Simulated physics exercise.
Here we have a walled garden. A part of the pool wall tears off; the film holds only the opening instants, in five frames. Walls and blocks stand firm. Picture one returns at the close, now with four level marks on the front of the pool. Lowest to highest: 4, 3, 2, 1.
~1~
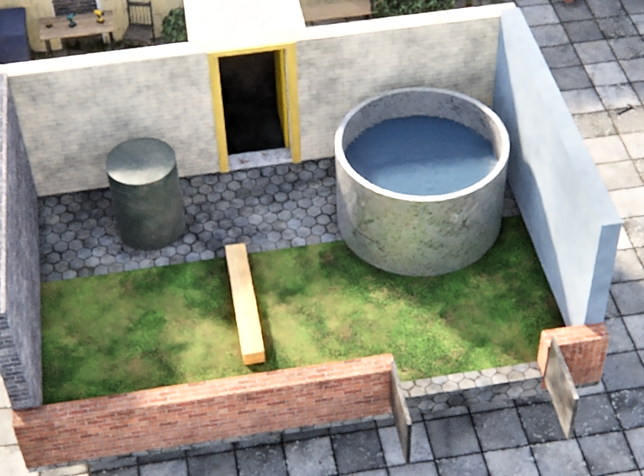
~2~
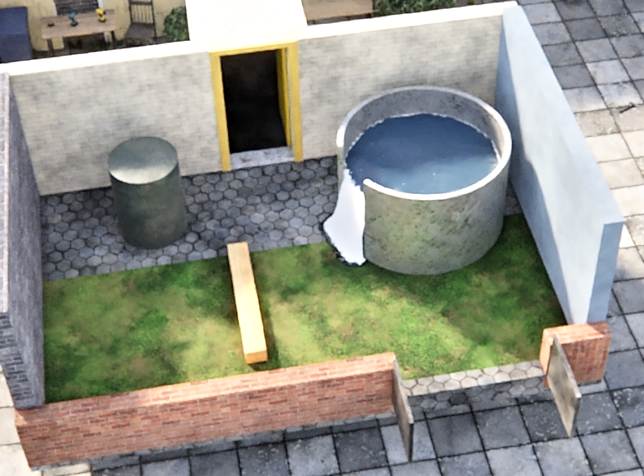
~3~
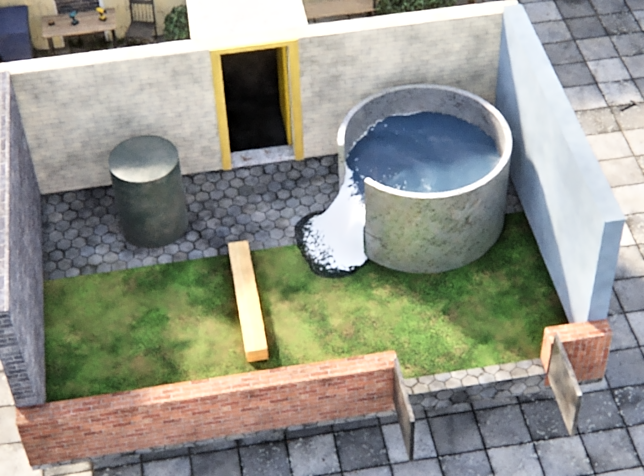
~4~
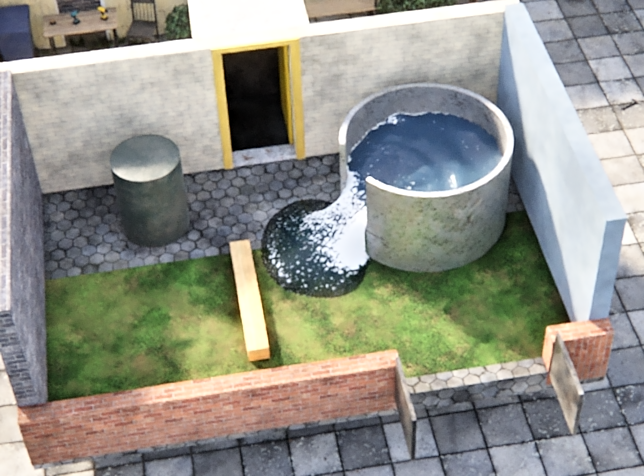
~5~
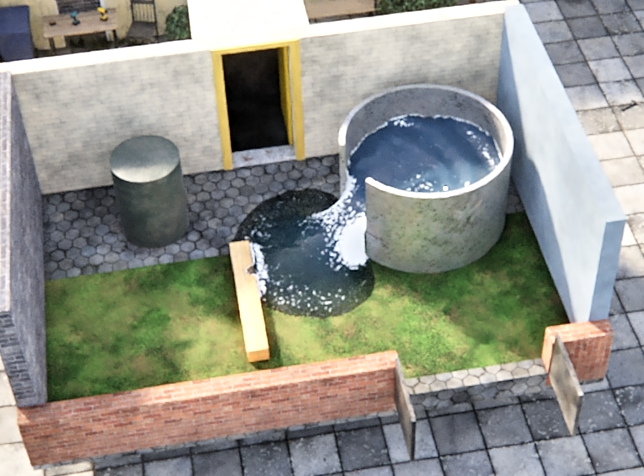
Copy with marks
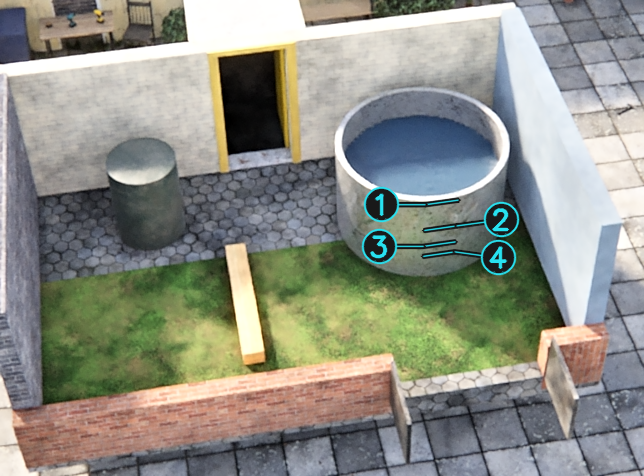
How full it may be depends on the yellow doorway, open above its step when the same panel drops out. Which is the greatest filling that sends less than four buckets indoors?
The answer is mark 2.
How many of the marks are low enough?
Three.
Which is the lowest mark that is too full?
It is 1.
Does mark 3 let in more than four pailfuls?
No, that is safe.
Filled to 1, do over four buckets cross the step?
Yes.
On the marked copy, 1 at (441, 202); 2 at (440, 228); 3 at (439, 244); 4 at (439, 254); from the bottom up 4, 3, 2, 1.
Choosing 1, about 11 bucketfuls get in.
Choosing 2, a splash gets over, under a bucket.
Choosing 3, nothing gets over.
Choosing 4, nothing gets over.
